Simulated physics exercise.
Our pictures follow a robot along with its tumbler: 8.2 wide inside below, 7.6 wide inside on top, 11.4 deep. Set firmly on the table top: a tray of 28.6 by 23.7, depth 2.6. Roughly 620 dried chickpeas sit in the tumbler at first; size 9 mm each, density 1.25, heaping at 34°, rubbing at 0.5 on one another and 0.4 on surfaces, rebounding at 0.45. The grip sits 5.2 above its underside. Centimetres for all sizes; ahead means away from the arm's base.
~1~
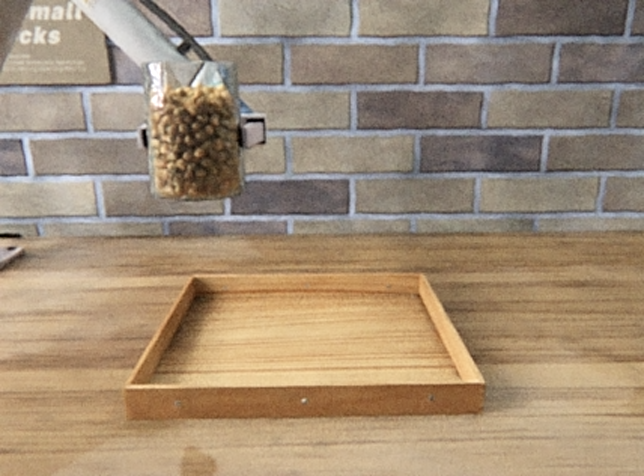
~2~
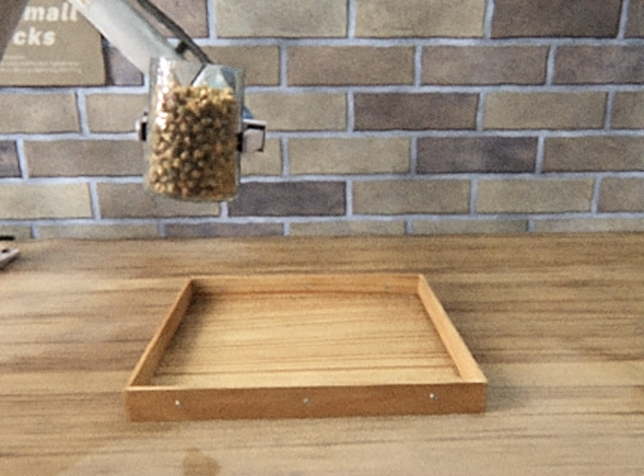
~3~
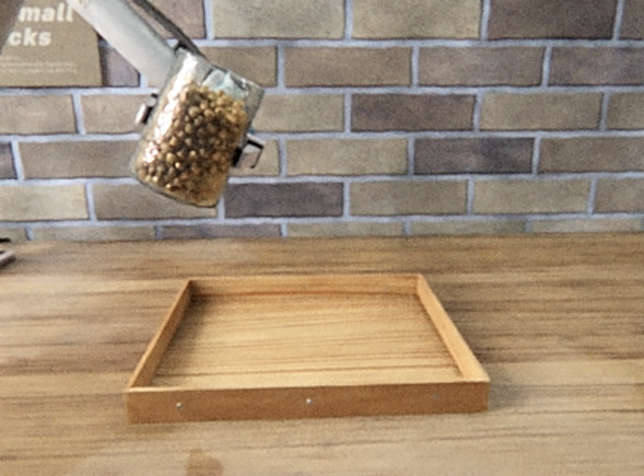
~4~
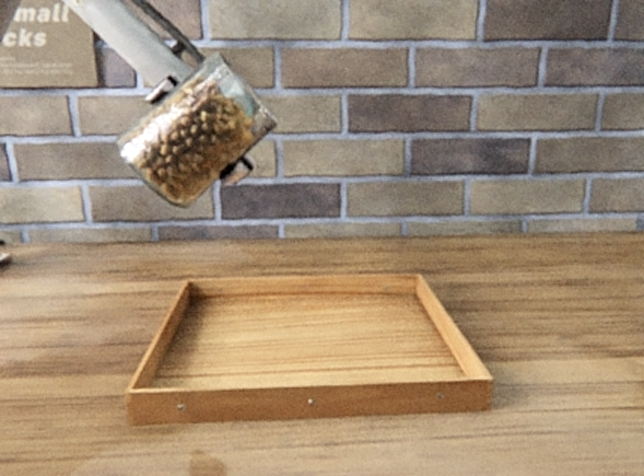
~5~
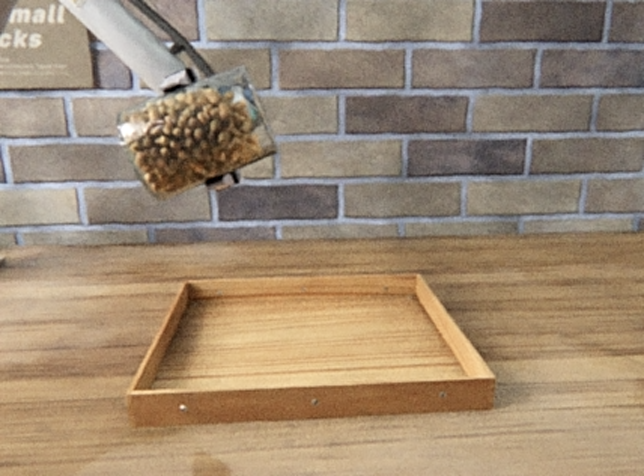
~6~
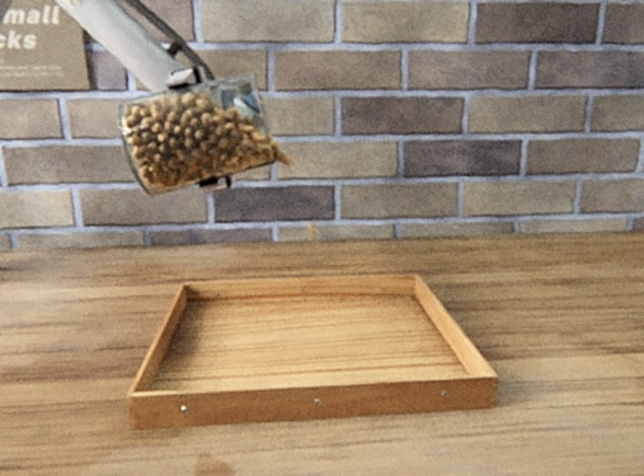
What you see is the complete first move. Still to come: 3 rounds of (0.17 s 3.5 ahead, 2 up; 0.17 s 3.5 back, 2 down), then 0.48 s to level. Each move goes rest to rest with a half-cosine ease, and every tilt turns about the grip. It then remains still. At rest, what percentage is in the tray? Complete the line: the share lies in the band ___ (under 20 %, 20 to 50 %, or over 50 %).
The share lies in the band 20 to 50 %.
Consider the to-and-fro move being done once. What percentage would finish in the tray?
I'd expect something close to 10 per cent.
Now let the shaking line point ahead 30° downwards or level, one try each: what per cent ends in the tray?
I'd say close to 15 percent for the first and close to 25 percent for the second.
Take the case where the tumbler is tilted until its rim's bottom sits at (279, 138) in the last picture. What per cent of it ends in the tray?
Roughly 5 percent, give or take.
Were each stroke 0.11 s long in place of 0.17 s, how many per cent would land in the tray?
In that case some 65 per cent.
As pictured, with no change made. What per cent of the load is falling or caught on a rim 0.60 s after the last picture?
It amounts to roughly 5 in a hundred.
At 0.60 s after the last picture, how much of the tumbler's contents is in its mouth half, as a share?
50 %.
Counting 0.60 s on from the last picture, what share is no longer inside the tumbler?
About 15 per cent.
Then, 0.60 s after the last picture, tilted 77° forward, highest piece 25 above the table; 520 in the tumbler, 69 in the tray, 1 on the table or floor, 31 in flight or on a rim.
Then, 1.20 s after the last picture, tilted 53° forward, highest piece 24 above the table; 429 in the tumbler, 186 in the tray, 1 on the table or floor, 5 in flight or on a rim.
Then, 1.70 s after the last picture, level, highest piece 24 above the table; 429 in the tumbler, 191 in the tray, 1 on the table or floor.
Then, 2.75 s after the last picture, level, highest piece 24 above the table; 429 in the tumbler, 191 in the tray, 1 on the table or floor.
Final count, 429 in the tumbler, 191 in the tray, 1 on the table or floor. That is 31 % in the tray.
